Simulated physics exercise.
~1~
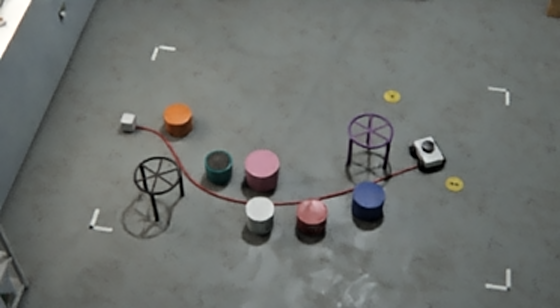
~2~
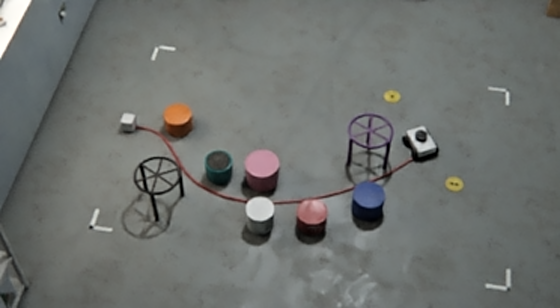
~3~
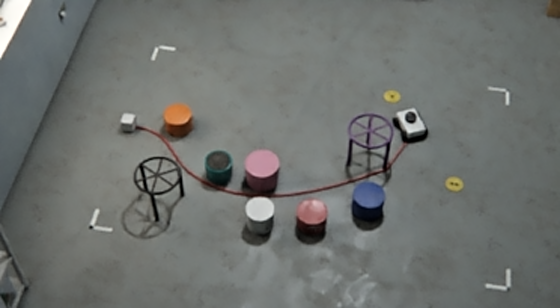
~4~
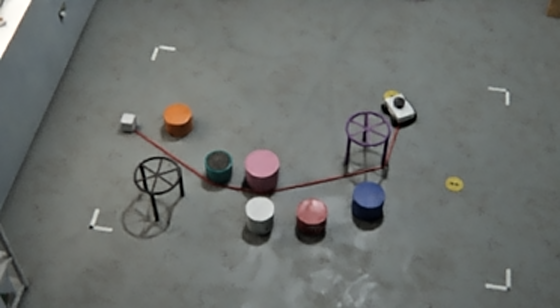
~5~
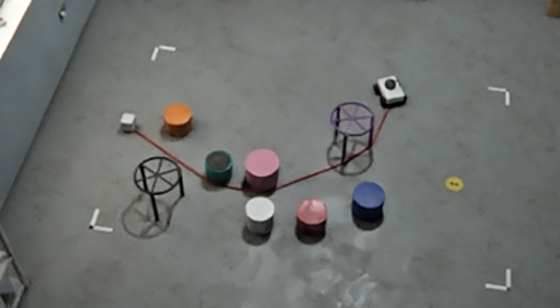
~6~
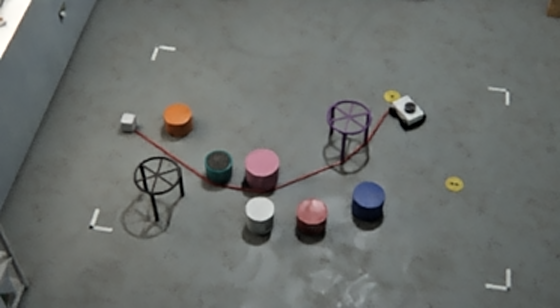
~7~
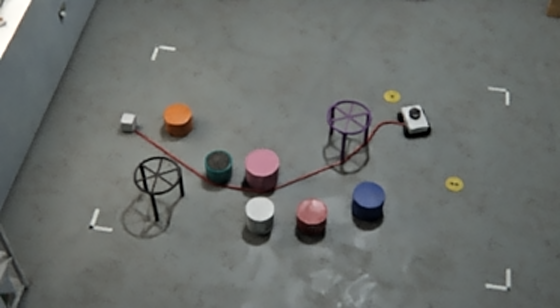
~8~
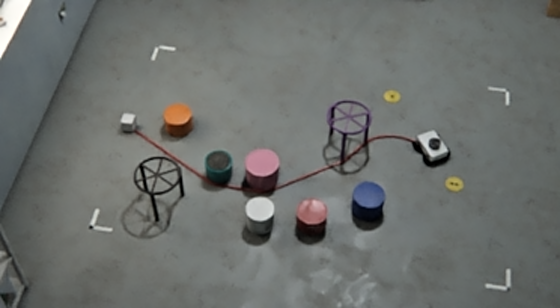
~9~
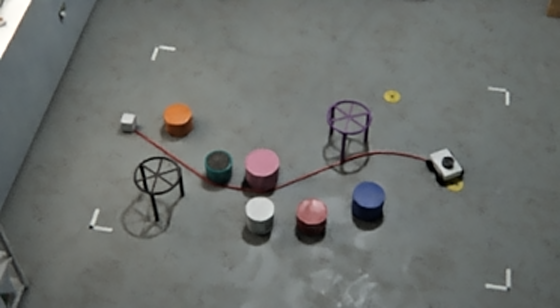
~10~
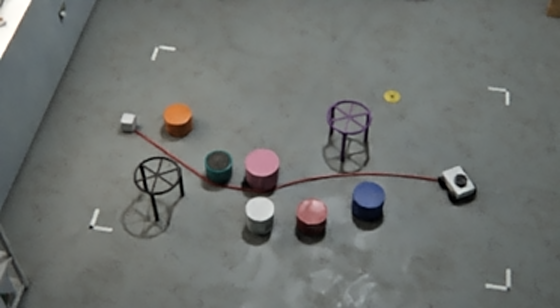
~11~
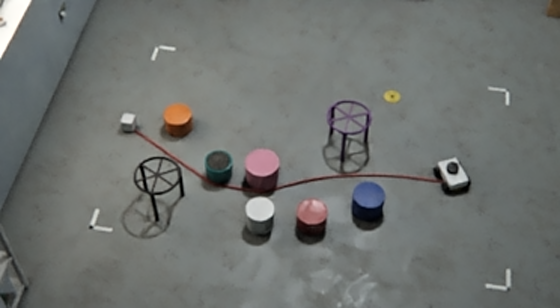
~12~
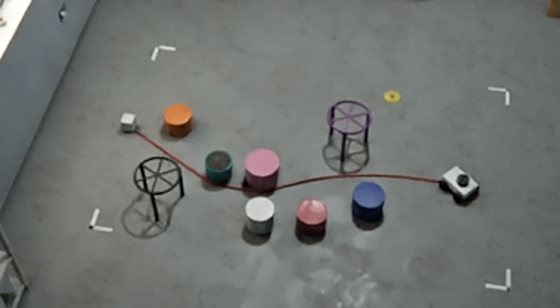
Small white cart trailing a red lead moving up past a purple stool, dragging it slightly left, then heading down right and stopping.
